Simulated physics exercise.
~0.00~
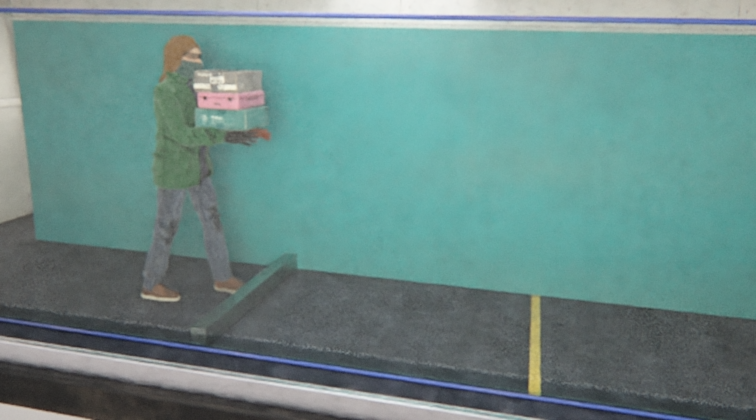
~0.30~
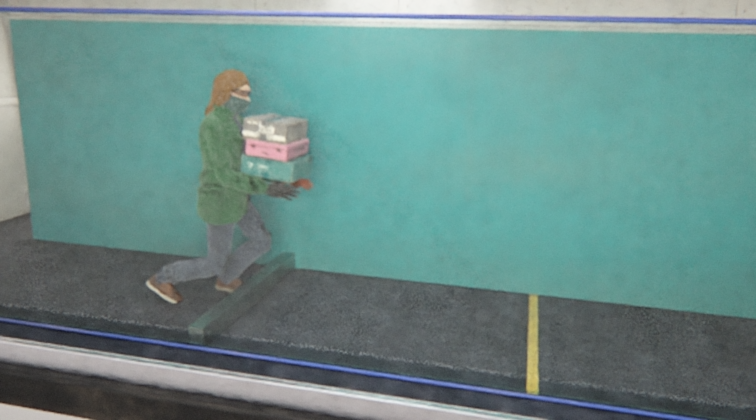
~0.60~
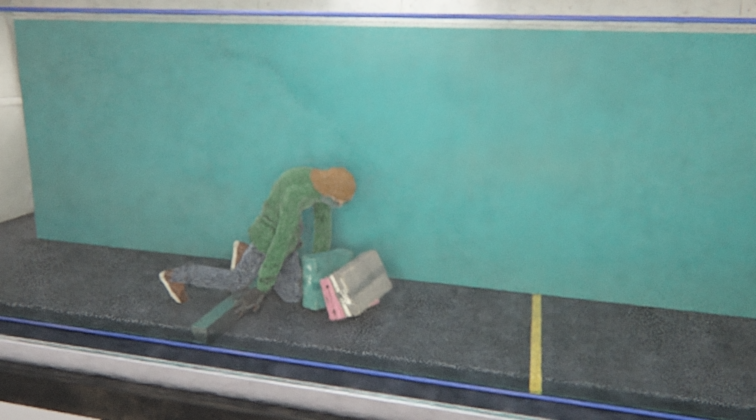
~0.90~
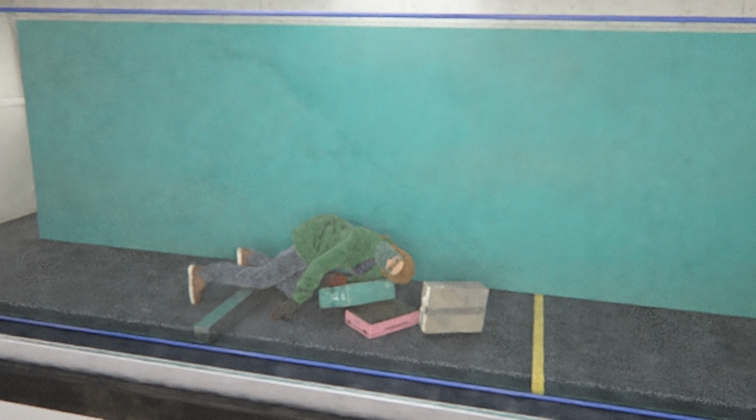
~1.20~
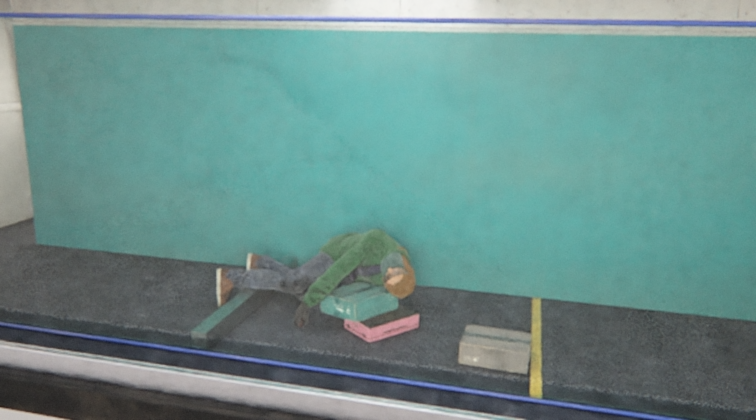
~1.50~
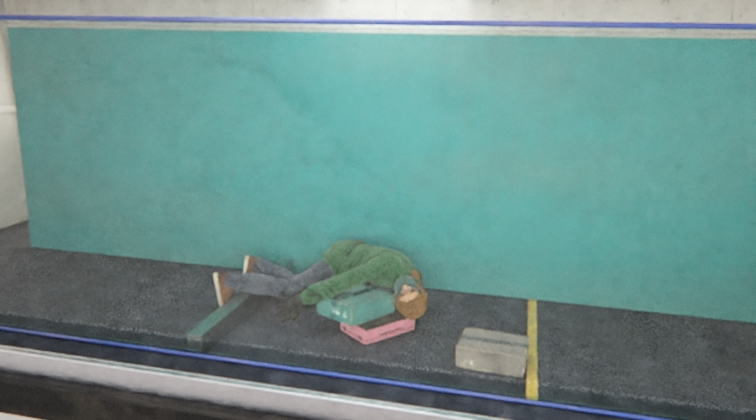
On a dark textured floor before a plain teal wall, a person in a green jacket stands at the left, holding a grey parcel, a pink case and a teal box stacked on both forearms. The person lurches to the right, knees bending, then pitches over the low rail, and the stack tips forward. The boxes spill as the person lands face down, with the grey parcel travelling farthest right. It drops flat just short of the yellow line and stays there. The person lies stretched out beside the teal and pink boxes, which also rest short of the line.
